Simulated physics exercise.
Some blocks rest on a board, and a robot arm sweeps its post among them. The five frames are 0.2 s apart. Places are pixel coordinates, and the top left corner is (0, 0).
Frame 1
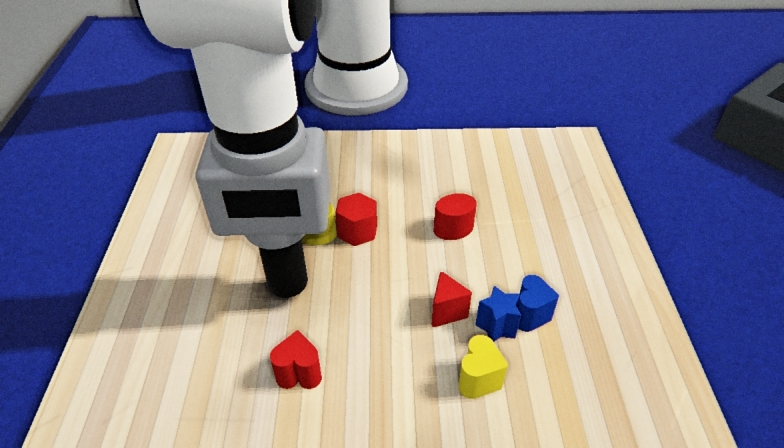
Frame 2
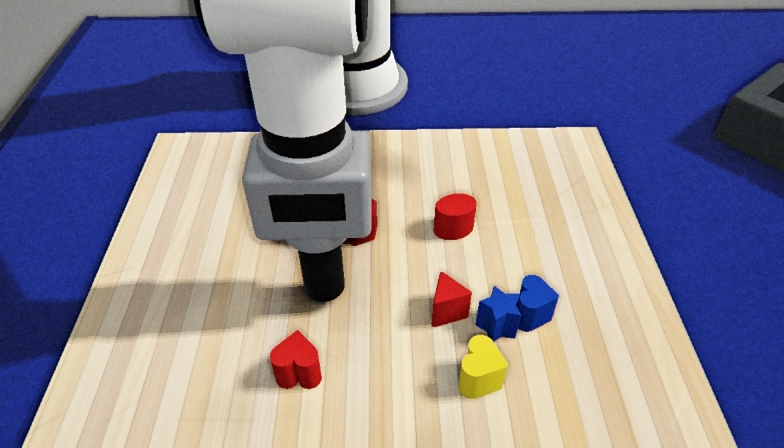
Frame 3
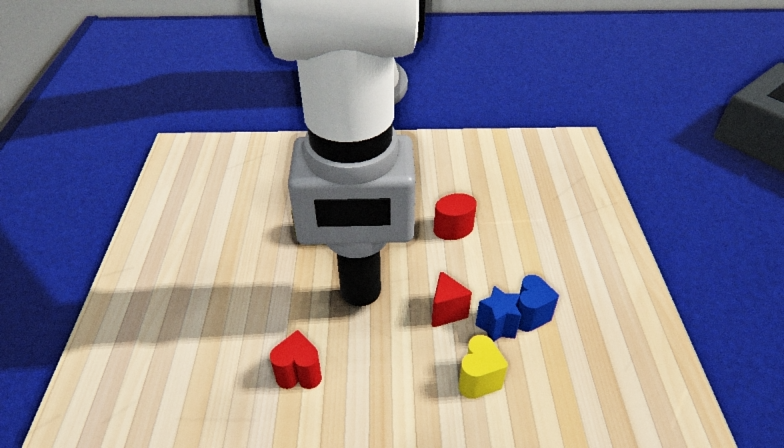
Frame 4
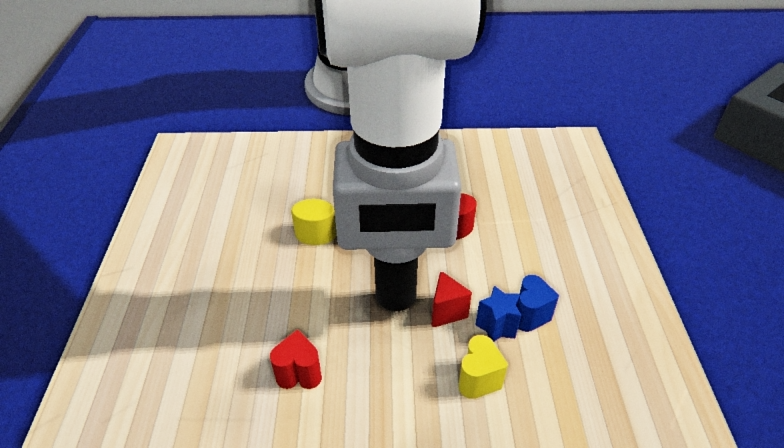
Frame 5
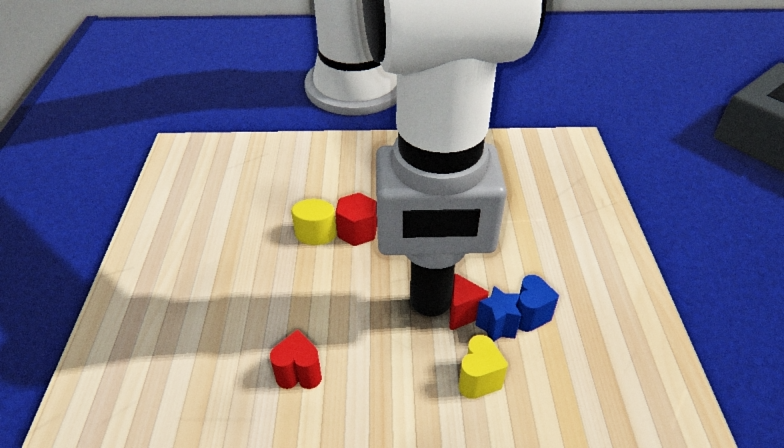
On a striped wooden board scattered with red, yellow and blue blocks, a robot arm sweeps its black post steadily rightward, then nudges the red three-sided block slightly to the right while the other blocks stay still.
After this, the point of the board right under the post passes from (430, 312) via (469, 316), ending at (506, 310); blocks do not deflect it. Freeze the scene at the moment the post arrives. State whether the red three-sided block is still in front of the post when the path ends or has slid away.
The block stays ahead.
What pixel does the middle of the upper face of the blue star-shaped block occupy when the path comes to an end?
It should be at (542, 319) by then.
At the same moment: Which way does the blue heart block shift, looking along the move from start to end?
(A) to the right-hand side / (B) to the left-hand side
I'll go with A - to the right-hand side.
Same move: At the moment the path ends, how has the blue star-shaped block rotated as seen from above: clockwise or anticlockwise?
Direction: Clockwise.
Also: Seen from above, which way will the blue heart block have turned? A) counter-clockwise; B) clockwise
Option A.
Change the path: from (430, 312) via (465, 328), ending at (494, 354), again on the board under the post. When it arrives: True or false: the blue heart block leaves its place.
That claim is true.
The first path, step by step. Halfway along, post at (471, 306); red three-sided block at (508, 294); blue star-shaped block at (532, 314), turned 20° clockwise; blue heart block at (557, 299), turned 70° anticlockwise.
At the end, post at (509, 300); red three-sided block at (547, 291), turned 15° clockwise; yellow heart block still; blue star-shaped block at (542, 319), turned 35° clockwise; blue heart block at (593, 304), turned 65° anticlockwise.
